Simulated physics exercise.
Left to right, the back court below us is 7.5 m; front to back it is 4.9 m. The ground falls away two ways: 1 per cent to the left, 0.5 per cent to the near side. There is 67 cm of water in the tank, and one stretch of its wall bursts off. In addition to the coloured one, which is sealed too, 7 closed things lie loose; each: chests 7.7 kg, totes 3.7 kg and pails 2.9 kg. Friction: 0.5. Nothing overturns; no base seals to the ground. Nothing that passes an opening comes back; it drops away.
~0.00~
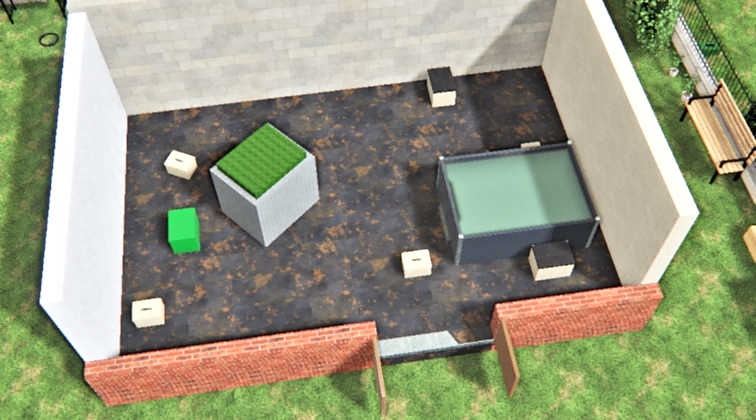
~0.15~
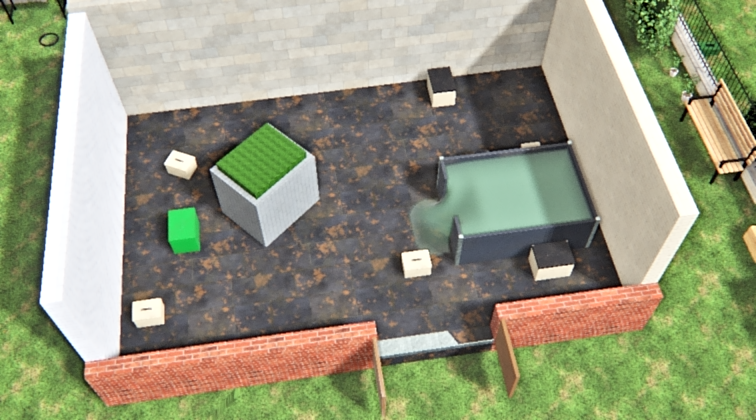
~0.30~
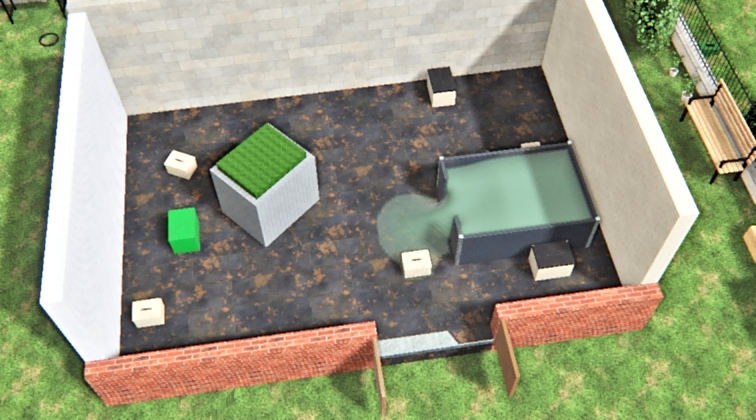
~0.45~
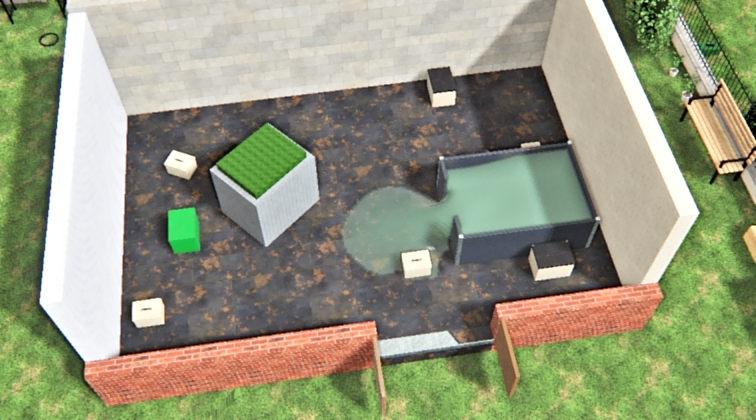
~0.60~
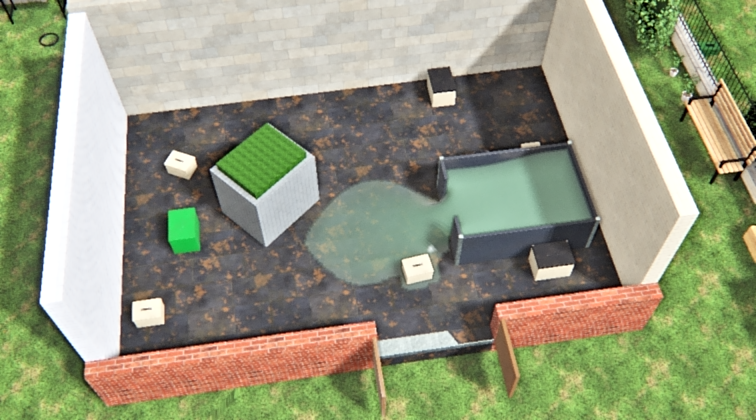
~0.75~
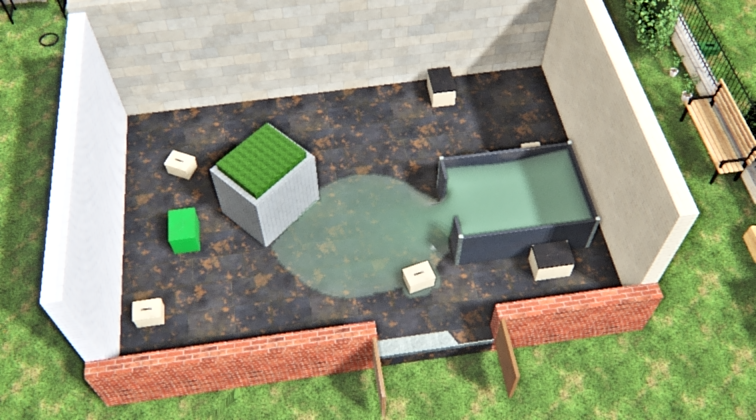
To begin with, a walled yard holds a tank of greenish water, a grass-topped block, a green box and several pale boxes. Water then pours from the tank's left side and spreads leftward across the dark ground, reaching the block and slightly shifting one nearby pale box, while the green box stays still.
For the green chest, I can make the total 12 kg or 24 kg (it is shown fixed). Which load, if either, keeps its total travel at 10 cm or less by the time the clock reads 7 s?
Neither one.
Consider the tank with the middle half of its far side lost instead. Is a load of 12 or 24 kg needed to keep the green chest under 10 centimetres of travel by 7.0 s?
Under that change, only the second option works.
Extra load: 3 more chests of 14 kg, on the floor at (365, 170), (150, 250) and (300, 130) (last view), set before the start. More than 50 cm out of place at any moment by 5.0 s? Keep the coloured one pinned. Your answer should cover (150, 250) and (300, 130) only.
One after the other: Goes beyond it, then does not reach it.
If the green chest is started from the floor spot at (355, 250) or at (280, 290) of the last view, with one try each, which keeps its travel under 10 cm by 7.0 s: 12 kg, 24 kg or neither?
Well, nothing does it for the first, nothing does it for the second.
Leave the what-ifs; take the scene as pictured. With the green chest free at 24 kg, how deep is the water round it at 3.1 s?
Depth: Approx. 1 cm.
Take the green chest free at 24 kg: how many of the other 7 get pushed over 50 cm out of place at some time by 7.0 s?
I count 3 of them.
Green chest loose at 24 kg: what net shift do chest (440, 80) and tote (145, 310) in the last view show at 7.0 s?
The first has moved 0 cm and the second 350 cm from the start.
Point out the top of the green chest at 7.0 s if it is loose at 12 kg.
Pixel estimate: Near (219, 162).
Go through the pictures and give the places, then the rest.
In the first picture, the green chest at (182, 224) rests on the ground; water covers 2.8 m2; 0 of 8 have shifted.
In the second picture, the green chest at (182, 224) rests on the ground; 3.2 m2 under water; 0 of 8 have shifted.
In the third picture, the green chest at (182, 224) rests on the ground; water covers 3.9 m2; 0 of 8 have shifted.
In the fourth picture, the green chest at (182, 224), on the bottom; 4.7 m2 under water; 0 of 8 have shifted.
In the fifth picture, the green chest at (182, 224) rests on the ground; water covers 5.8 m2; 1 of 8 have shifted.
In the sixth picture, the green chest at (182, 224) rests on the ground; water covers 7.2 m2; 1 of 8 have shifted.
After 1.4 s the green chest would be 0 cm from its start with 12 kg and 0 cm from its start with 24 kg; 0 cm of water round it then.
After 3.1 s the green chest would be 0 cm from its start with 12 kg and 0 cm from its start with 24 kg; 1 cm of water round it then.
After 4.9 s the green chest would be 108 cm from its start with 12 kg and 36 cm from its start with 24 kg; 5 cm of water round it then.
After 7.0 s the green chest would be 126 cm from its start with 12 kg and 36 cm from its start with 24 kg; 5 cm of water round it then.
